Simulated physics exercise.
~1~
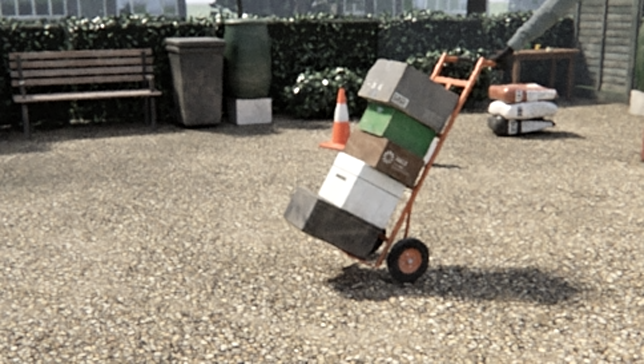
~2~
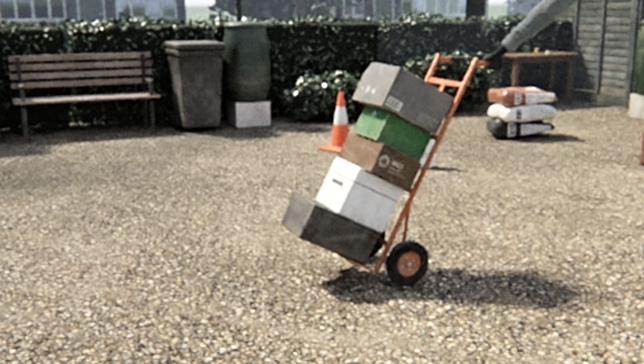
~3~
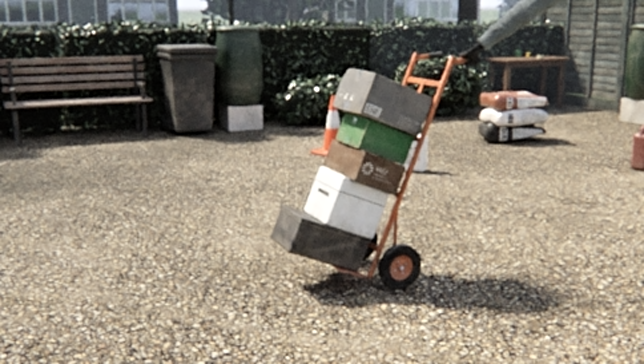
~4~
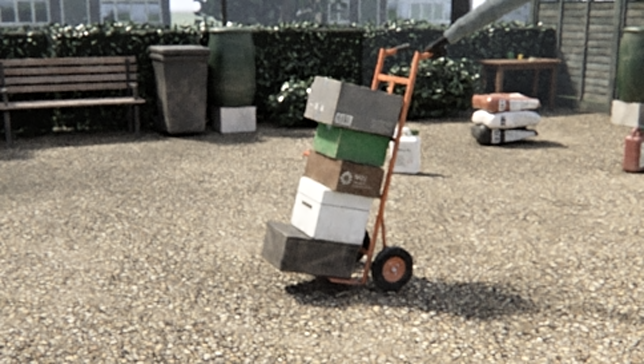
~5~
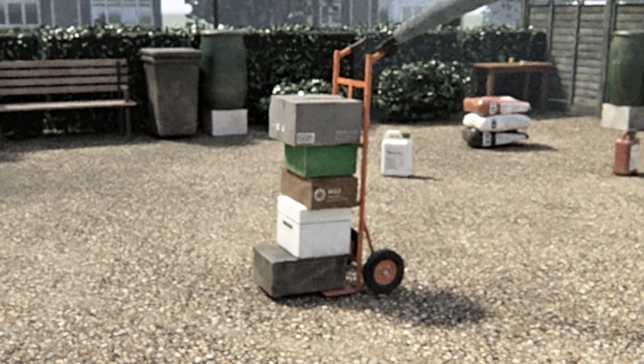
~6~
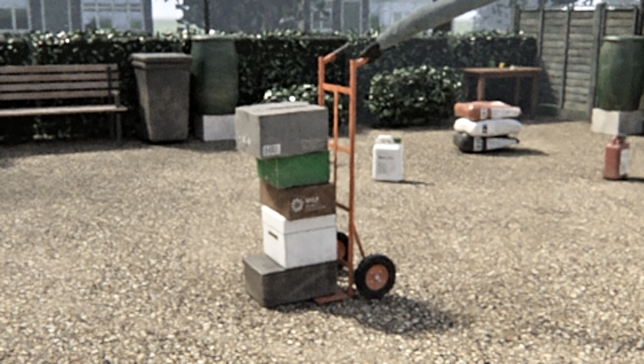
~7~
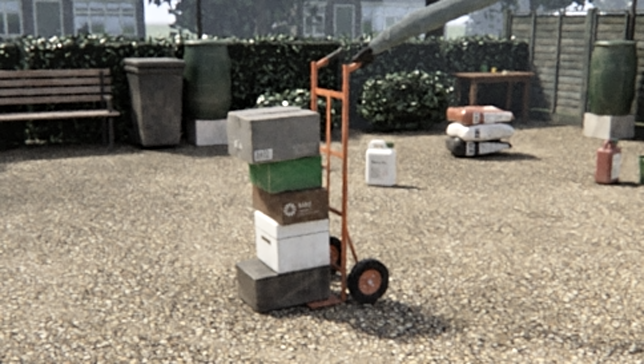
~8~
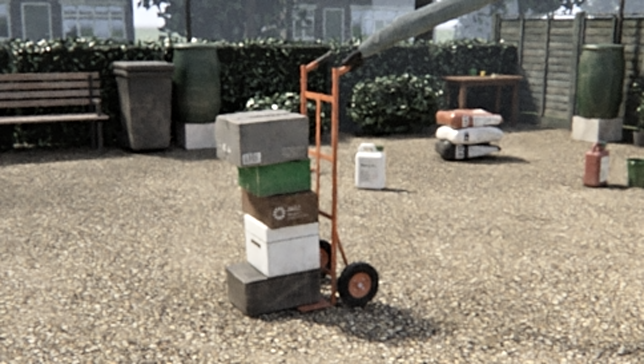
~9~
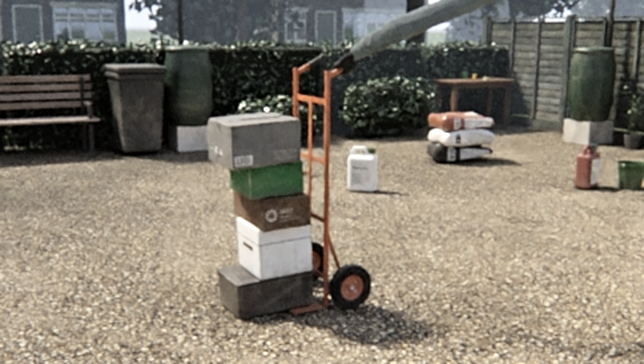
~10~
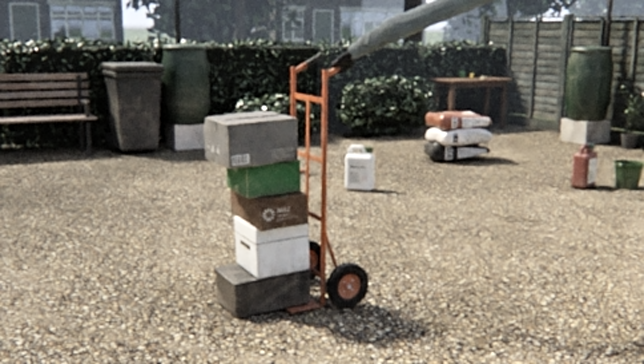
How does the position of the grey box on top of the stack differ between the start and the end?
At the start the grey box is tilted back against the upper part of the leaning truck. At the end it sits level, lower and farther left in view, jutting forward with a gap between it and the upright rails.
